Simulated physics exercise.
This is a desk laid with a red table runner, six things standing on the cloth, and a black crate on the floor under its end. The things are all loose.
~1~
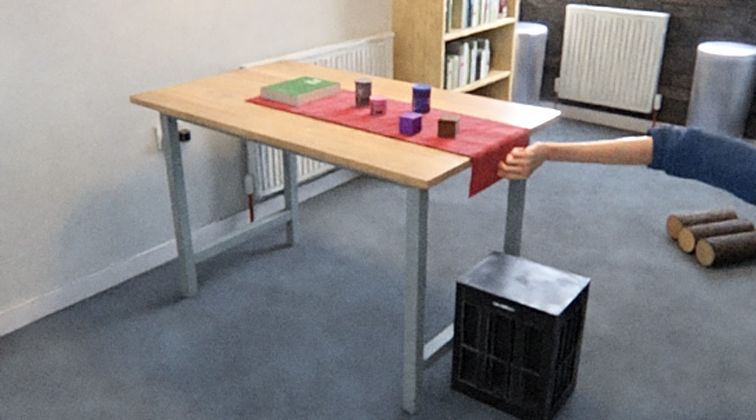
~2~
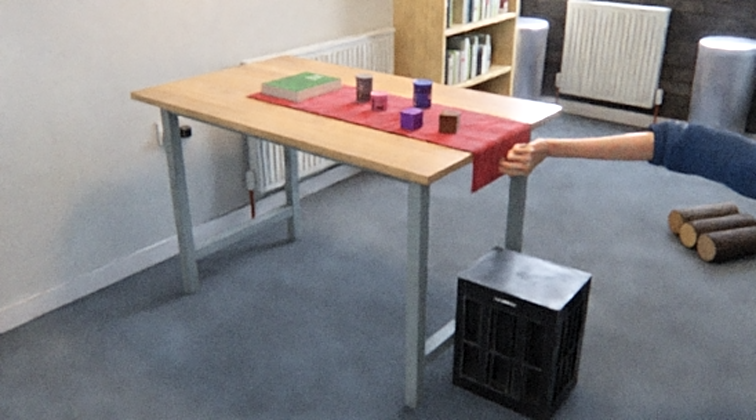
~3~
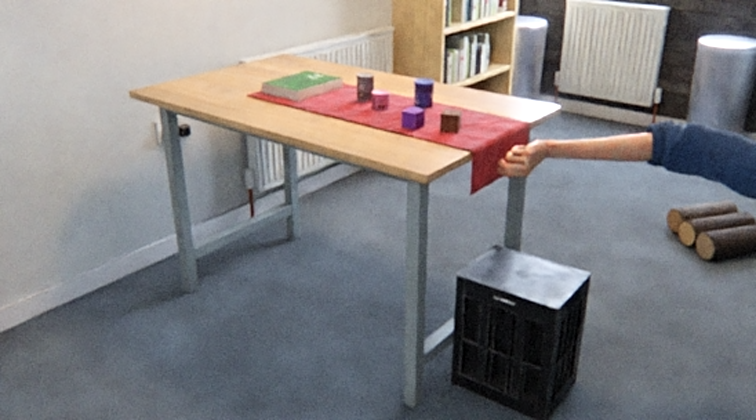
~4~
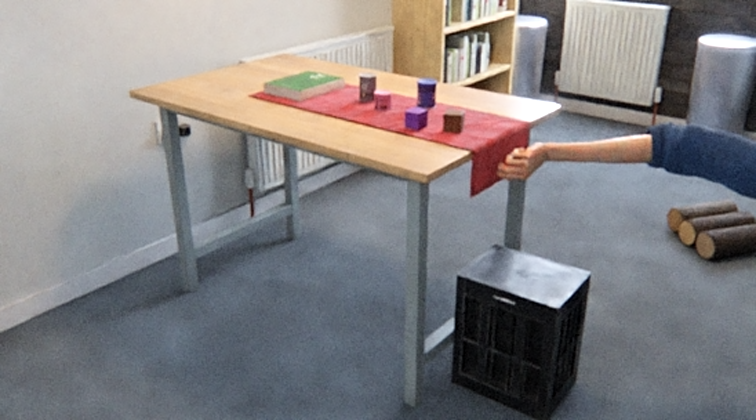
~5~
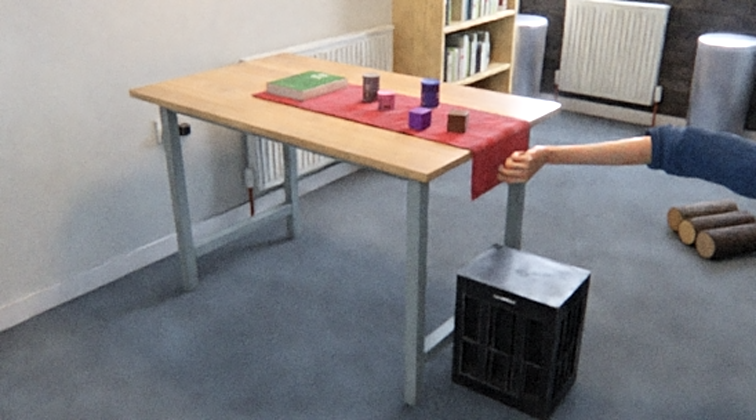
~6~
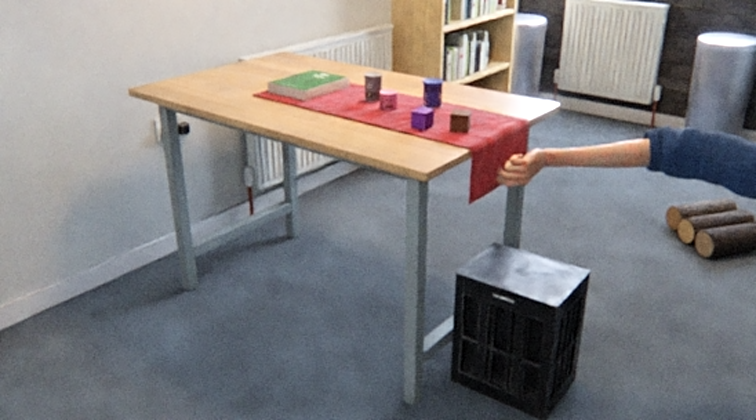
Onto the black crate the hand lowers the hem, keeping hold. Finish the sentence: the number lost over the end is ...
The number lost over the end is two.
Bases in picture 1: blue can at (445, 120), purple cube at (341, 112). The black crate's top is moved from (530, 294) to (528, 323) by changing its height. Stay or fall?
The blue can falls; the purple cube holds on.
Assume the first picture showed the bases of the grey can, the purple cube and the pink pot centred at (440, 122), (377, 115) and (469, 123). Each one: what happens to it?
Here's how it goes: The grey can ends up down, the purple cube makes it through, and the pink pot ends up down.
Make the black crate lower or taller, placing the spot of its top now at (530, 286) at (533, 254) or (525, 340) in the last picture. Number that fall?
1 and 4.
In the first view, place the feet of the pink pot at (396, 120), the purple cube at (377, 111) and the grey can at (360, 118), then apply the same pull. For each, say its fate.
Pink pot: Still on; purple cube: Still on; grey can: Still on.
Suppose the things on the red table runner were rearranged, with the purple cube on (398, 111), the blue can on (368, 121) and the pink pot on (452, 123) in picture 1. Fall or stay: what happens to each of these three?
Of the three, the purple cube stays aloft, the blue can stays aloft and the pink pot ends off the top.
Early on, hem near (497, 237); brown cube gone.
Midway, hem on the crate; brown cube and purple cube gone.
Finally, hem on the crate; brown cube and purple cube gone. The answer is two.
